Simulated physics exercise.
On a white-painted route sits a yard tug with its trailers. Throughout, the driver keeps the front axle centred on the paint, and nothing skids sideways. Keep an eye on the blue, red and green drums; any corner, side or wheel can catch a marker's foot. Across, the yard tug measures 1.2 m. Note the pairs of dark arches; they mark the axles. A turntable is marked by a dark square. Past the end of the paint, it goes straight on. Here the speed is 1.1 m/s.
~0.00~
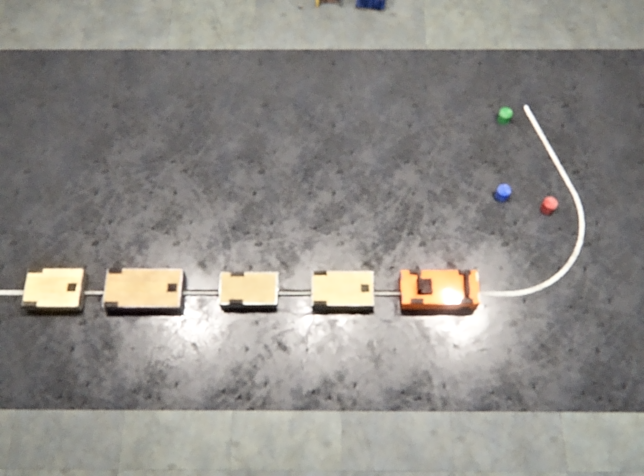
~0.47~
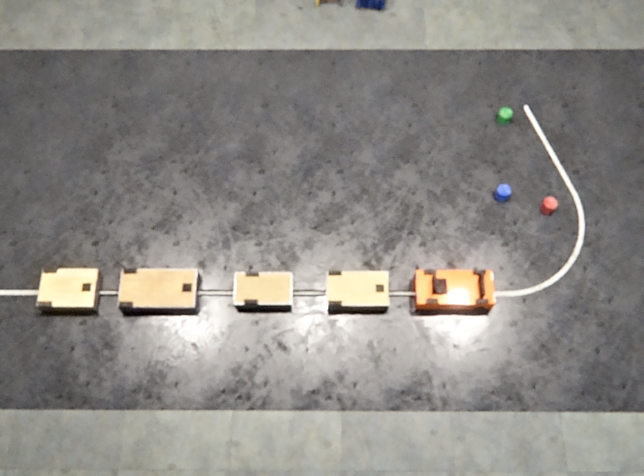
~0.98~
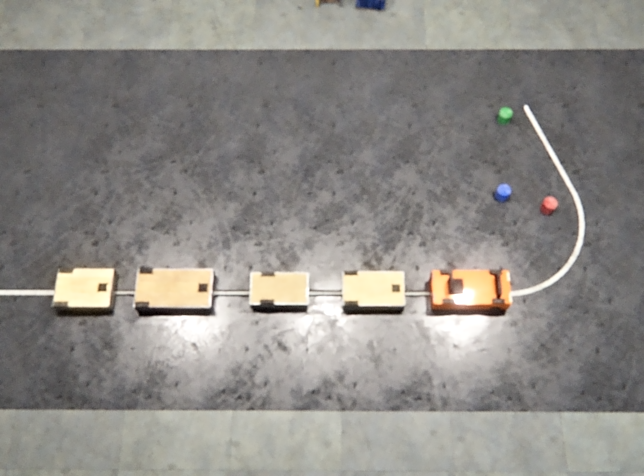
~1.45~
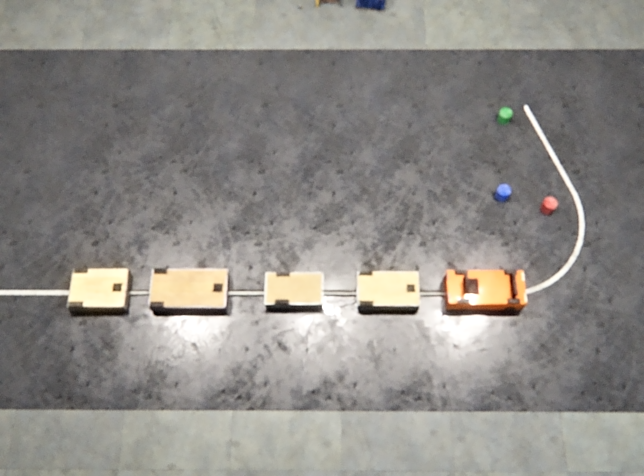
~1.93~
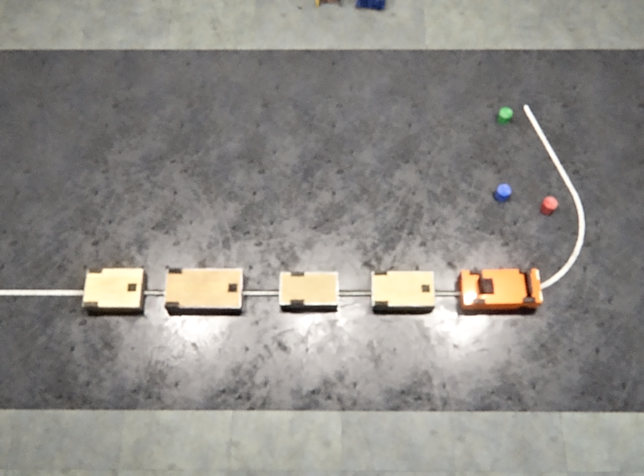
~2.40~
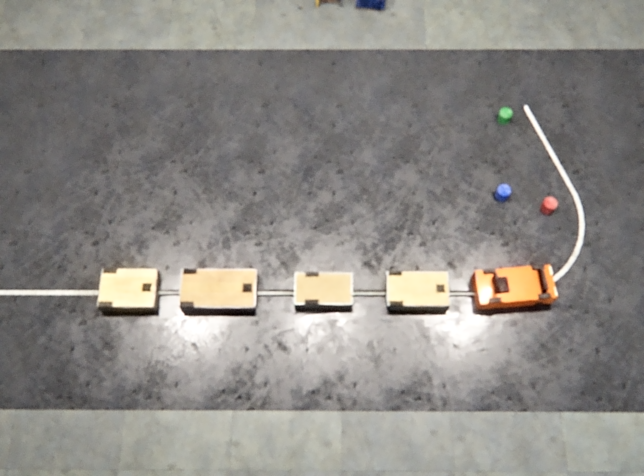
An orange yard tug pulls four tan trailers in a line along a white-painted route on a dark, mottled floor bordered by paler strips, seen from high above. Ahead of it the line curves upward at the right, with blue, red and green drums inside the bend. The train rolls steadily a short way right, the tug finally angling slightly upward, while the camera and drums stay still.
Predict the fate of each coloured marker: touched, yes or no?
Blue - yes, red - yes, green - yes.
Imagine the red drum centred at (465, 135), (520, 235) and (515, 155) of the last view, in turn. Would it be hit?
Results in order - no collision, collision, collision.
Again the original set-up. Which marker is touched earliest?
The red one is first.
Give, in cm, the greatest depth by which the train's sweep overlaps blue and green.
Blue: 30; green: 55.
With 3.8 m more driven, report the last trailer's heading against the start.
Roughly 0°.
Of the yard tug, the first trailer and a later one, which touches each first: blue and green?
For blue, a rear trailer; for green, a rear trailer.
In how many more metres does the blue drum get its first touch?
15.5 m.
By 7.1 s, the last axle is at (233, 288) of the last picture, on the line; the yard tug has hit red.
By 16.0 s, the last axle is at (453, 273) of the last picture, 55 cm off the line; the second trailer has hit green.
By 16.7 s, the last axle is at (470, 265) of the last picture, 85 cm off the line; the third trailer has hit blue.
By 25.2 s, the last axle is at (506, 76) of the last picture, 40 cm off the line; 3 of 3 struck in all.
